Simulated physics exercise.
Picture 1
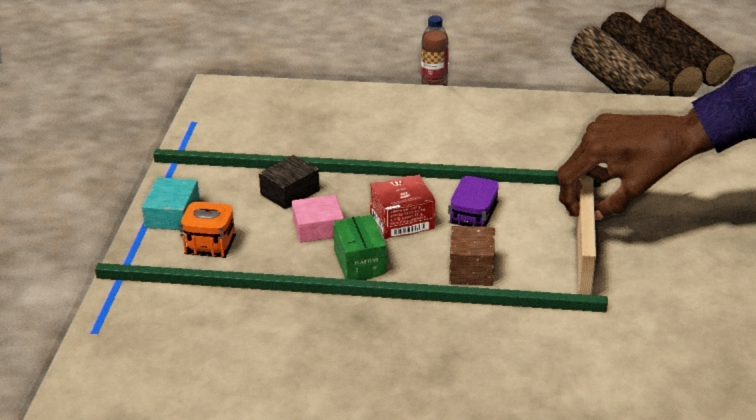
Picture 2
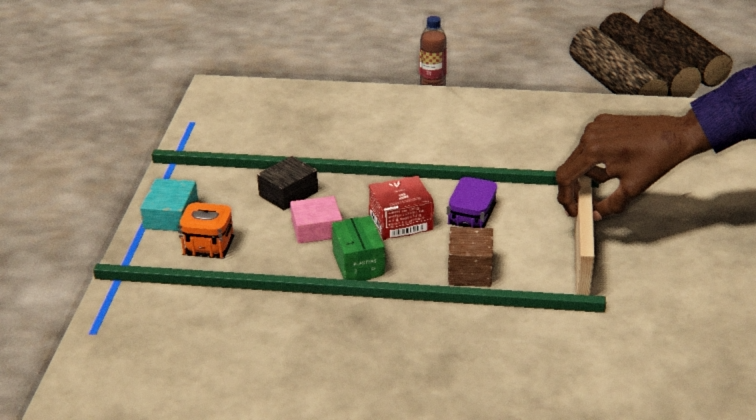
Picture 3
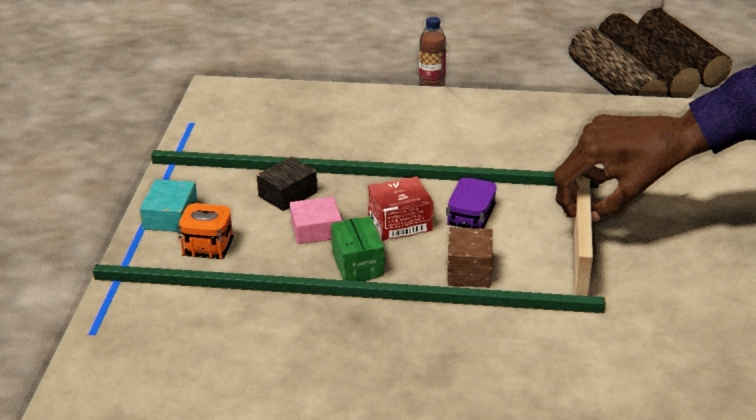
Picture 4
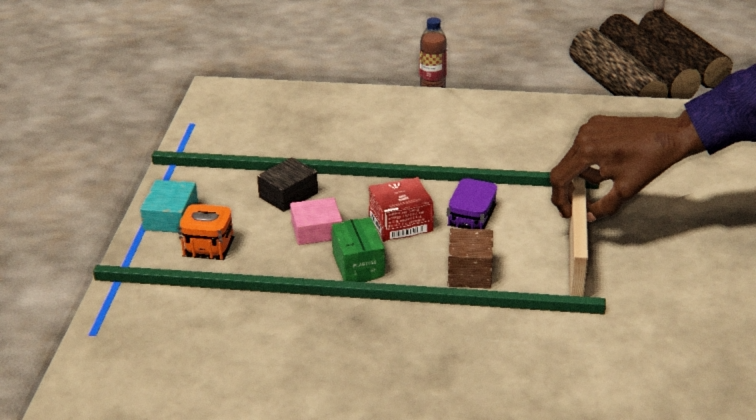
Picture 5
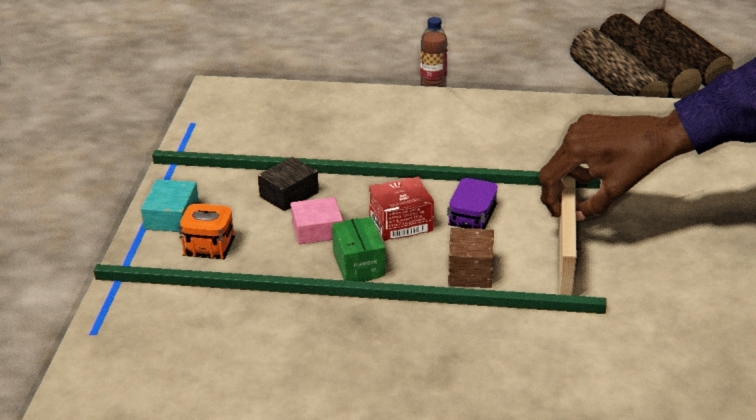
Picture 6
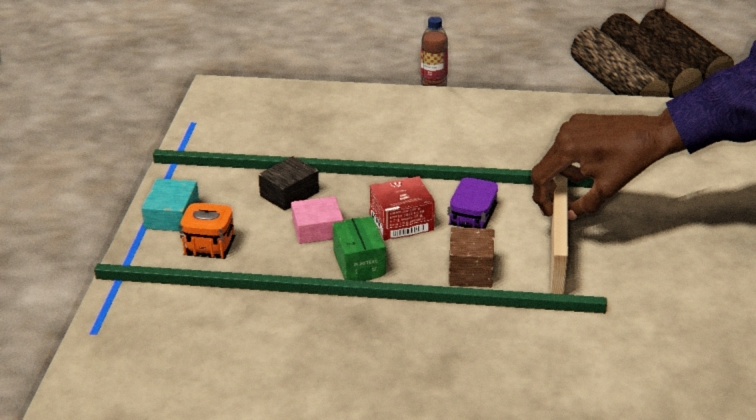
A pale tabletop on rough, stony-looking ground is seen from above at an angle, with a bottle and cut logs beyond its far edge. Between two green rails lie turquoise and orange pieces near blue tape at left, then black, pink, green, red, purple and brown ones. At right, a purple-sleeved hand slides an upright wooden board slightly left, while the pieces stay put.
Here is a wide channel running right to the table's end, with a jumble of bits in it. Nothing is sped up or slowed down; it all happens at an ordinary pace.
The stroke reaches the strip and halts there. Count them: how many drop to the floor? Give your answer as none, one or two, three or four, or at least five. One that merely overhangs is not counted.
The count is at least five.
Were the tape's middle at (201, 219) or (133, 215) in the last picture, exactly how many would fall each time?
In that order 3 and 8.
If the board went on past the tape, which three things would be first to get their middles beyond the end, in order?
In order: The turquoise block, the pink block and the orange case.
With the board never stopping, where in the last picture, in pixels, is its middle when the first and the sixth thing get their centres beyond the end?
For the first, roughly (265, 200); for the next, roughly (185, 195).
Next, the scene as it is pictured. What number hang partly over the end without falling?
2 of them.
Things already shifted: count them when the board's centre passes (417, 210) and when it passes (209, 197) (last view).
5 at one spot and 8 at the other.
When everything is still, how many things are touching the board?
Total: 2.
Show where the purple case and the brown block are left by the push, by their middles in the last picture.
The one named first is at (141, 186), the next at (111, 234).
A little later, none off yet; turquoise block at rest near (171, 205); orange case at rest near (208, 230); black block at rest near (289, 183).
Next, none off yet; turquoise block moving near (163, 203); orange case shifted about its own width near (161, 237); black block shifted about its own width near (260, 178).
Later still, one off so far; turquoise block dropping near (119, 394); orange case tilted a little near (87, 243); black block shifted well along near (168, 165).
When it is over, the number that fall off is five or more; down, red box, green box, pink block, black block, orange case and turquoise block.
